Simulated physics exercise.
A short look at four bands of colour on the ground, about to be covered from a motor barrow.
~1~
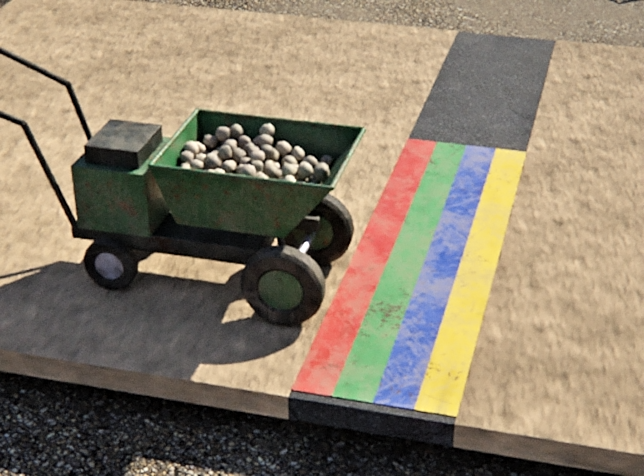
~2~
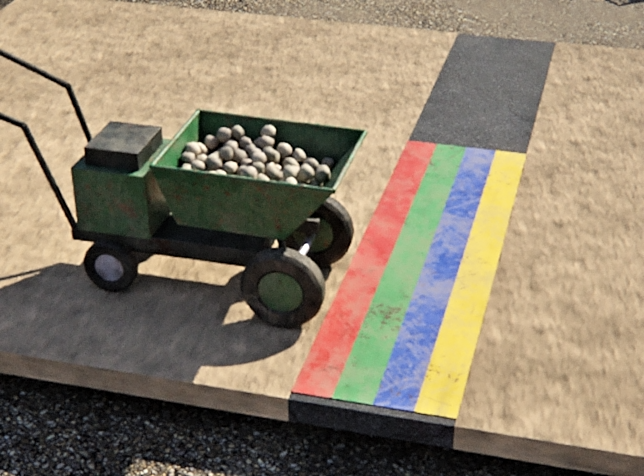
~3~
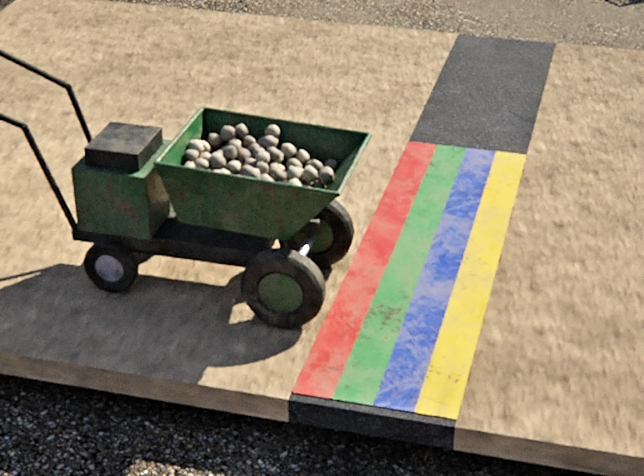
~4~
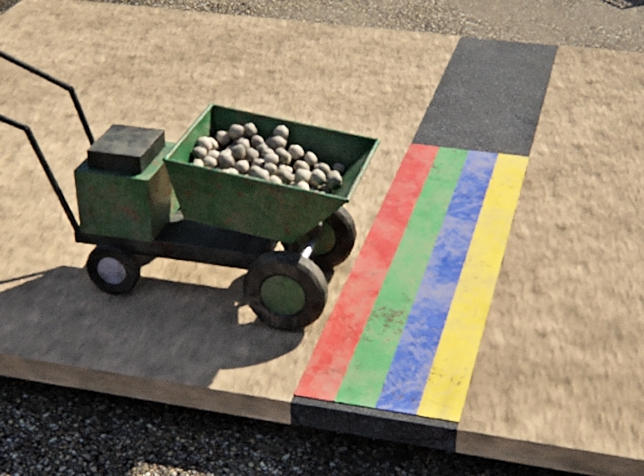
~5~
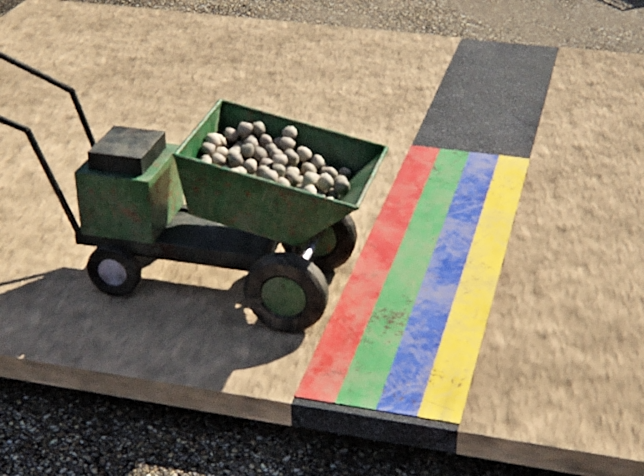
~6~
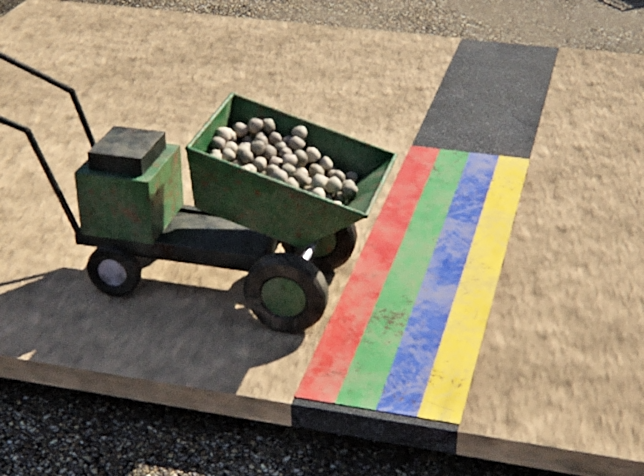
At first, a green motor barrow filled with rounded, pale stones stands with its skip level, to the left of red, green, blue and yellow strips on the ground. The skip then begins to tilt slightly toward the right, and its back end rises gradually until it slopes clearly, the stones still heaped inside.
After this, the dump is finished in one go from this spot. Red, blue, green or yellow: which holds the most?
The yellow strip carries the most.
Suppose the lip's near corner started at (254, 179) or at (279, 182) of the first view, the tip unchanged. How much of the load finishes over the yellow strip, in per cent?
The first gives 10 %, the second 10 %.
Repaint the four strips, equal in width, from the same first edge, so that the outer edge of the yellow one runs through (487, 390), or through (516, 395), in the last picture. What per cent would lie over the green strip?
The first gives 0 %, the second 10 %.
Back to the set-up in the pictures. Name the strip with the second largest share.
In second place: That blue strip.
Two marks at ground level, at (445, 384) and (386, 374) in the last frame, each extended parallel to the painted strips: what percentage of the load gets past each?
First some 50, then 80 per cent.
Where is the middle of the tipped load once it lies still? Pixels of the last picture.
Near (477, 314).
Soon after the last picture, skip tipped steeply; all in the skip.
A little later, skip tipped right over; most in the skip; a small part over the blue strip; a small part over the yellow strip; a stray few falling.
Later still, skip tipped right over; about a third in the skip; a small part over the blue strip; about a third over the yellow strip; about a quarter off the paint.
At rest, skip tipped right over; about a quarter in the skip; none over the red strip; none over the green strip; about a quarter over the blue strip; about a third over the yellow strip; about a third off the paint.
